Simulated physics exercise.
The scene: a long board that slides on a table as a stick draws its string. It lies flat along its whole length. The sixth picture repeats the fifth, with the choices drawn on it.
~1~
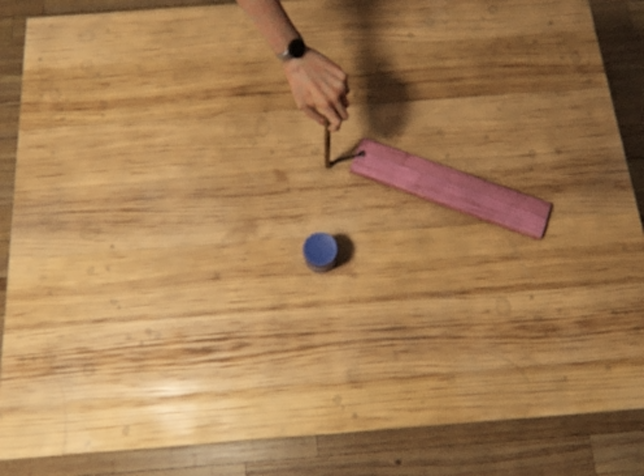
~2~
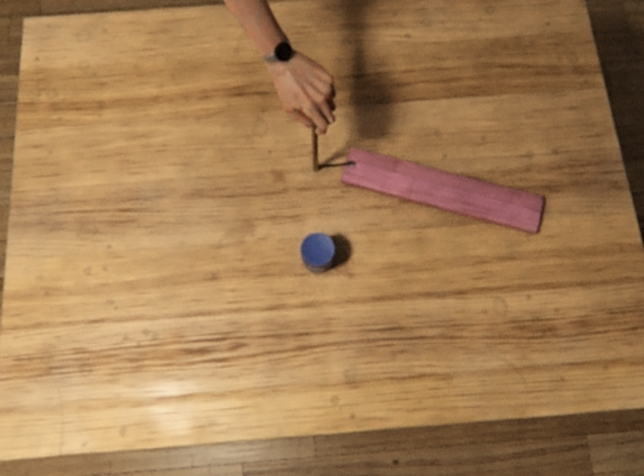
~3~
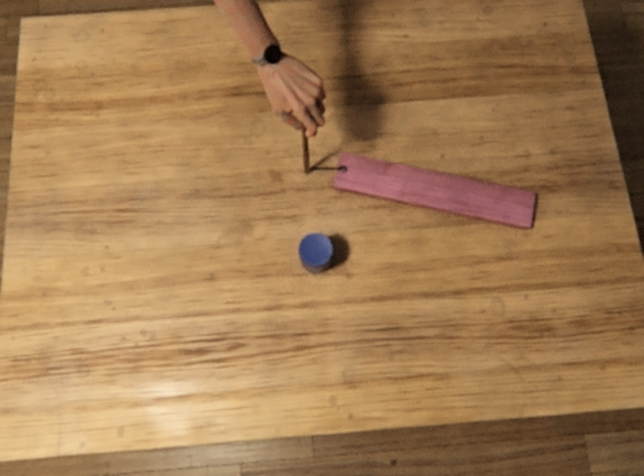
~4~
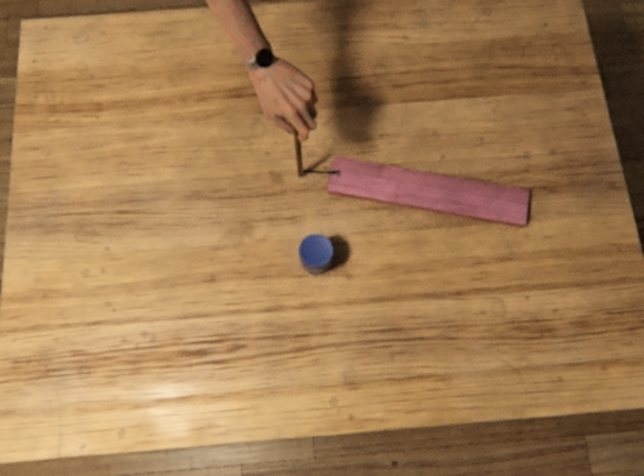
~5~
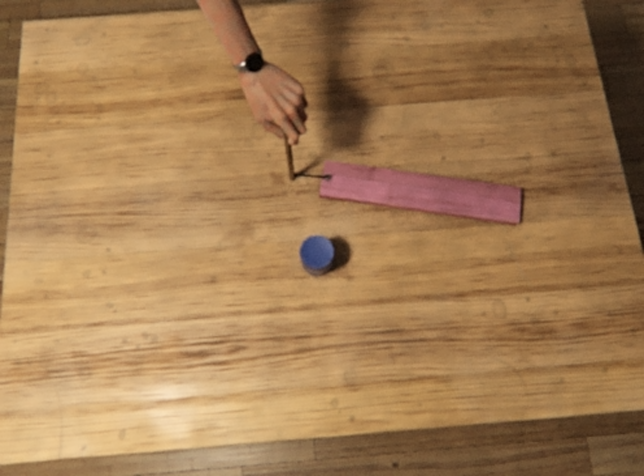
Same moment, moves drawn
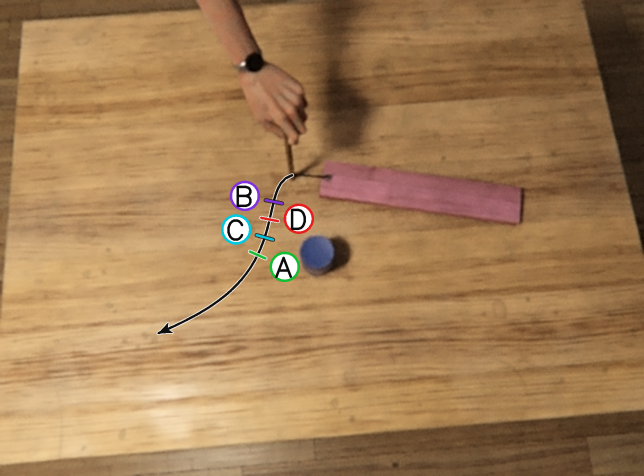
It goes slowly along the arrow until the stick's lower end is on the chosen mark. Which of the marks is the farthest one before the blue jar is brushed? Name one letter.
C is the last safe stop.
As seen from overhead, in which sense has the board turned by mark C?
Anticlockwise.
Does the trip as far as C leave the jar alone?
Yes.
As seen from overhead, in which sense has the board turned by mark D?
Anticlockwise.
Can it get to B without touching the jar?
Yes.
On the marked copy, A at (258, 255); B at (274, 202); C at (265, 238); D at (269, 220); the route from (292, 175) via (251, 267) to (158, 333).
Following C. Soon after the start, foot of the stick (277, 194), middle of the board (405, 192).
Later, foot of the stick (270, 218), middle of the board (397, 196).
In the end, foot of the stick (265, 238), middle of the board (390, 202); nothing has been touched.
As for the rest, A is too far, the jar has been hit; B is safe but short; D is safe but short.
